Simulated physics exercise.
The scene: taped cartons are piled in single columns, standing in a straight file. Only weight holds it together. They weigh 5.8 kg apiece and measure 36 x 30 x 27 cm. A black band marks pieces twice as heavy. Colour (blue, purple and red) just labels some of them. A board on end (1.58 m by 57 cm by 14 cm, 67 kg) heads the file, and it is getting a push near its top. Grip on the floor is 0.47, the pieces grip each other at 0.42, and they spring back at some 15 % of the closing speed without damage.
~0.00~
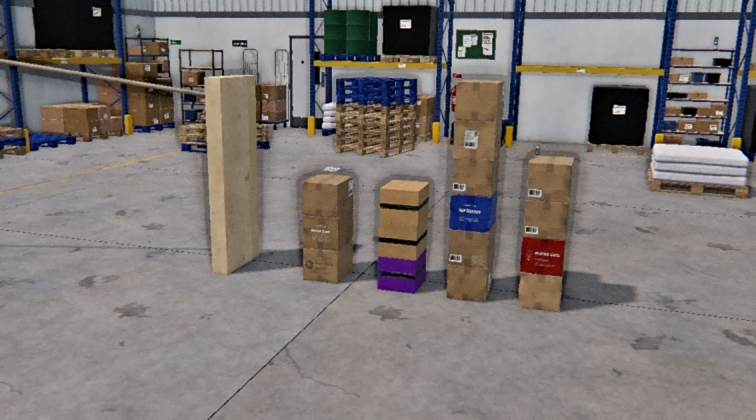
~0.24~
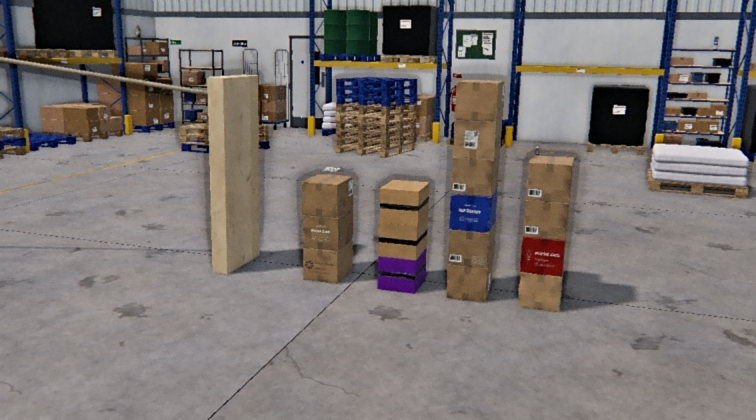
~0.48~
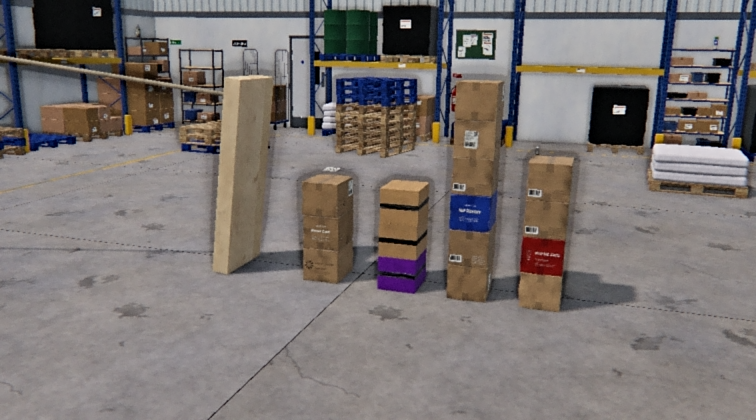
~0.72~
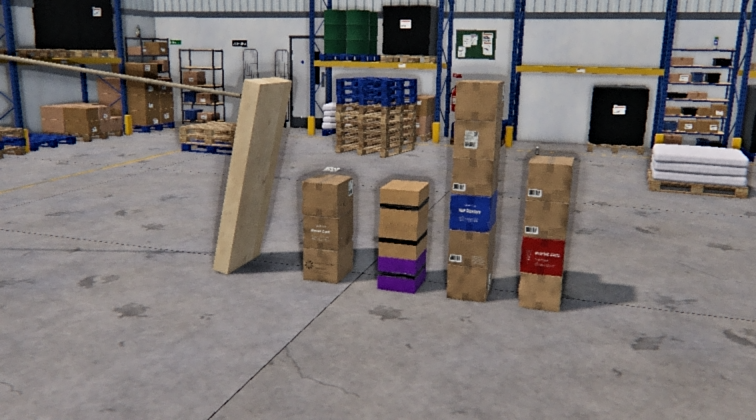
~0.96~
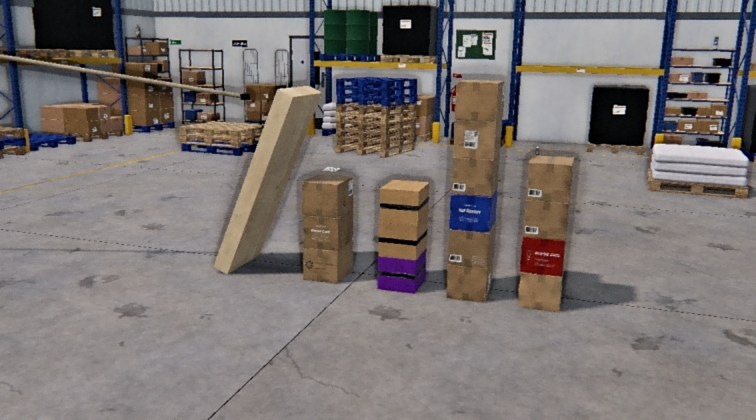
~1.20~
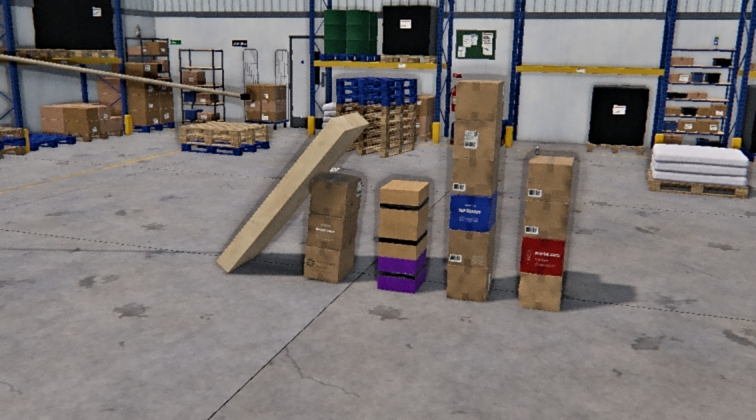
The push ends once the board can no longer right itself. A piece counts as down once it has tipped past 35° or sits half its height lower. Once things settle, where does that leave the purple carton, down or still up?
In the end the purple carton remains up.
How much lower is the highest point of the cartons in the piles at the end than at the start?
Roughly 95 cm.
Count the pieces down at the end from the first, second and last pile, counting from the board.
By pile: First 3, second 2, last 4.
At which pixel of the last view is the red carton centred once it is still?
Near (627, 292).
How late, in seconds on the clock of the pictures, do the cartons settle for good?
At about 4.0 s.
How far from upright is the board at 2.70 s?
Some 65° from upright.
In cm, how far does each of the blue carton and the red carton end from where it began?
Moved: Blue 90, red 70.
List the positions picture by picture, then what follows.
In the first picture (we follow the side turned to the camera), pole end 11 cm short, board 0° from upright; purple carton (396, 275); blue carton (470, 214); red carton (542, 257); no other piece has moved.
The second picture shows pole end 22 mm in, board 1° from upright; purple carton (396, 275).
The third picture shows pole end 15 cm in, board 6° from upright; purple carton (396, 275); no other piece has moved.
The fourth picture shows pole end 22 cm in, stopped, board 12° from upright; purple carton (396, 275); no other piece has moved.
The fifth picture shows pole end (242, 97) 22 cm in, stopped, board 23° from upright; purple carton (396, 275); no other piece has moved.
The sixth picture shows pole end (242, 97) 22 cm in, stopped, board 40° from upright; purple carton (396, 275); blue carton (470, 214); red carton (542, 257); steepest lean 5°, the carton at (328, 199); 3 stirred so far.
Around 1.74 s, board 61° from upright; 3 of the 16 cartons down; purple carton tipped 13°; blue carton displaced 10 cm.
Around 2.70 s, board 65° from upright; 7 of the 16 cartons down; purple carton unmoved; blue carton tipped 34°.
Around 3.16 s, board 65° from upright; 15 of the 16 cartons down; purple carton unmoved; blue carton on its side.
Finally (4.3 s), board 65° from upright; 15 of the 16 cartons down; purple carton unmoved; red carton on its side; blue carton on its side. Seen by the last camera, middles, purple carton near (405, 269), red carton near (627, 292).
